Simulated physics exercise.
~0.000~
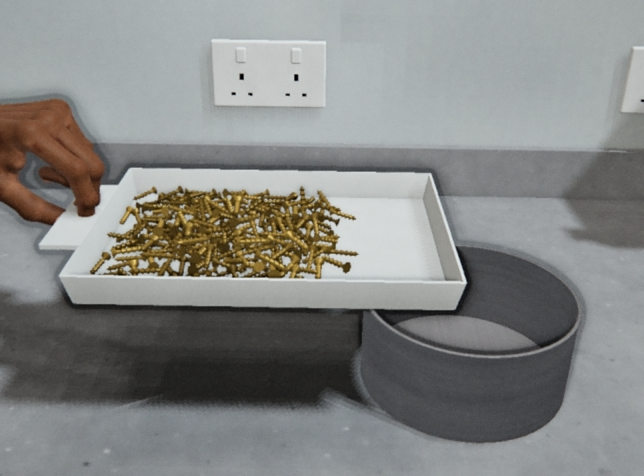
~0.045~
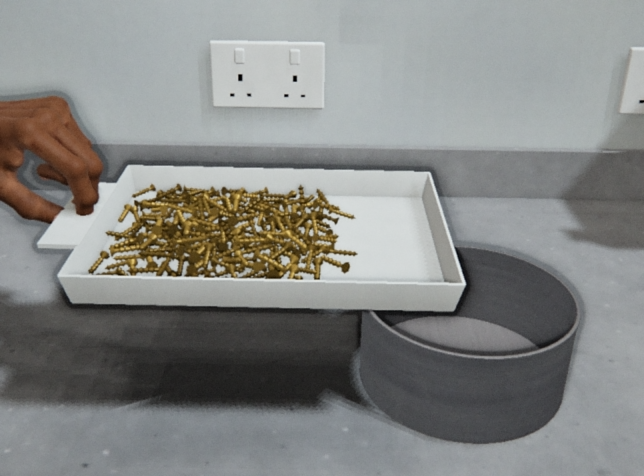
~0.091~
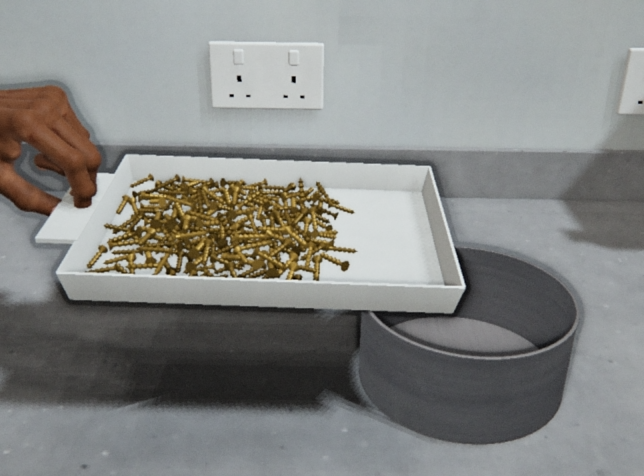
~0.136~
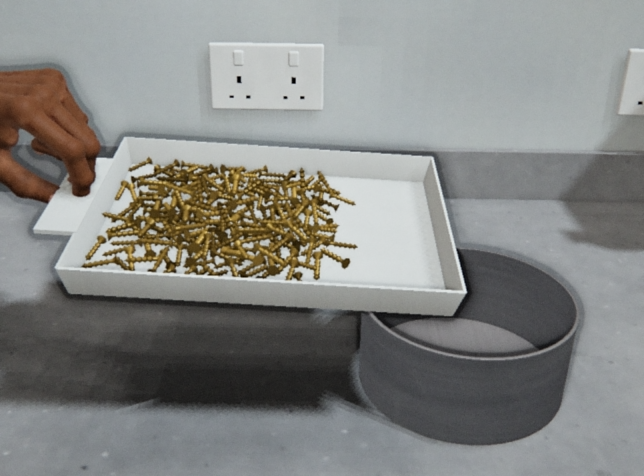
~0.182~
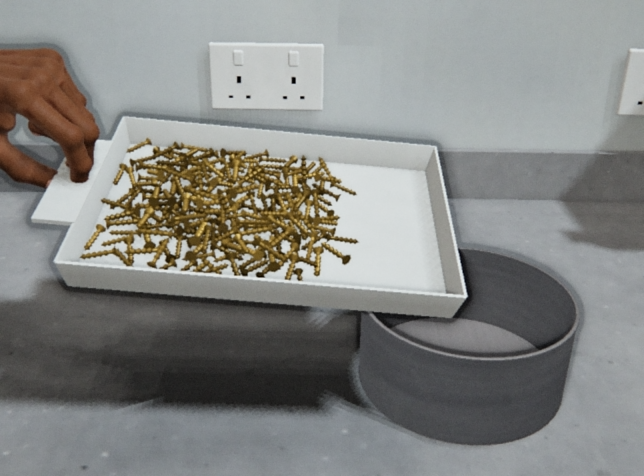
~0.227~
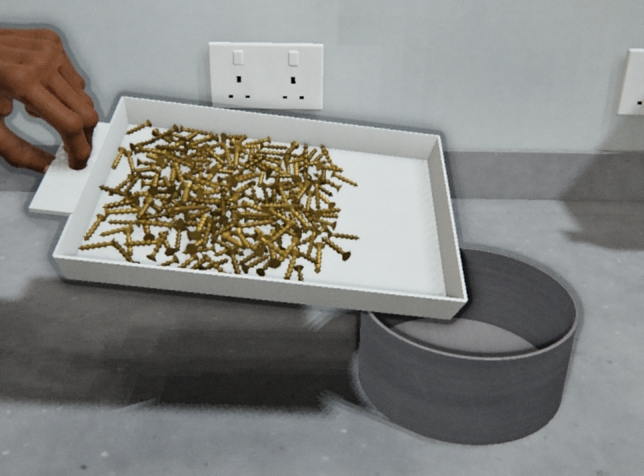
A white tray of brass-coloured screws tilted gradually, its left end rising as a hand held the tab there, while the screws stayed heaped toward the left and a grey round pot sat still below the right end.
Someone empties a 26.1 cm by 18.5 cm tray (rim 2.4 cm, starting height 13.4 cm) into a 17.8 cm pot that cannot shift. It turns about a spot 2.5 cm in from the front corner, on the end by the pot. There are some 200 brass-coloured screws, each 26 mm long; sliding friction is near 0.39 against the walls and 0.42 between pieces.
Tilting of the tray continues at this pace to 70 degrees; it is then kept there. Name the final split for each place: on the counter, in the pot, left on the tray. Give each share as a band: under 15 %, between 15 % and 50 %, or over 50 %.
Shares by band: Counter over 50 %, pot under 15 %, left on the tray between 15 % and 50 %.
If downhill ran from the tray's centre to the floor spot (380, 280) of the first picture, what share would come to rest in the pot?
My best guess is some 5 per cent.
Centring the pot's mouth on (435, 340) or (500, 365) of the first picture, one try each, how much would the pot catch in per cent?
Spot one: Some 20 per cent; spot two: Some 20 per cent.
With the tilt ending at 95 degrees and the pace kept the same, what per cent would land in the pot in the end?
You'd end up with some 0 % in the pot.
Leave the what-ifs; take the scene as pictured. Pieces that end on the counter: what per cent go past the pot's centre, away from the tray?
Estimate: Roughly 20 per cent of the pieces.
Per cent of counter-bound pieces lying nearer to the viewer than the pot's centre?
About 100 per cent.
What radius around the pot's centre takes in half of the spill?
I'd say close to 20 centimetres.
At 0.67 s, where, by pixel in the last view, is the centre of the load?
Roughly pixel (303, 254).
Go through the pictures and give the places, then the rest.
The first frame shows tray tilt 0 degrees, front corners at (69, 272) and (457, 279); middle of the pieces at (227, 240); pot at (470, 293).
The second frame shows tray tilt 1 degrees, front corners at (68, 272) and (456, 281); middle of the pieces at (226, 239).
The third frame shows tray tilt 3 degrees, front corners at (66, 269) and (456, 283), lowest corner right front; middle of the pieces at (225, 233).
The fourth frame shows tray tilt 8 degrees, front corners at (65, 264) and (457, 288), lowest corner right front; middle of the pieces at (225, 224).
The fifth frame shows tray tilt 12 degrees, front corners at (64, 258) and (458, 291), lowest corner right front; middle of the pieces at (225, 214).
The sixth frame shows tray tilt 17 degrees, front corners at (63, 252) and (459, 295), lowest corner right front; middle of the pieces at (225, 204); pot at (468, 296). The tray's pace is about 100 degrees a second.
After 0.50 s, tilt 44 degrees; the tray holds 100 %, the pot 0 %.
After 0.67 s, tilt 61 degrees; the tray holds 100 %, the pot 0 %.
After 0.97 s, tilt 70 degrees; the tray holds 50 %, the pot 0 %.
At rest (2.1 s), counter 60 %, pot 0 %, tray 40 %.
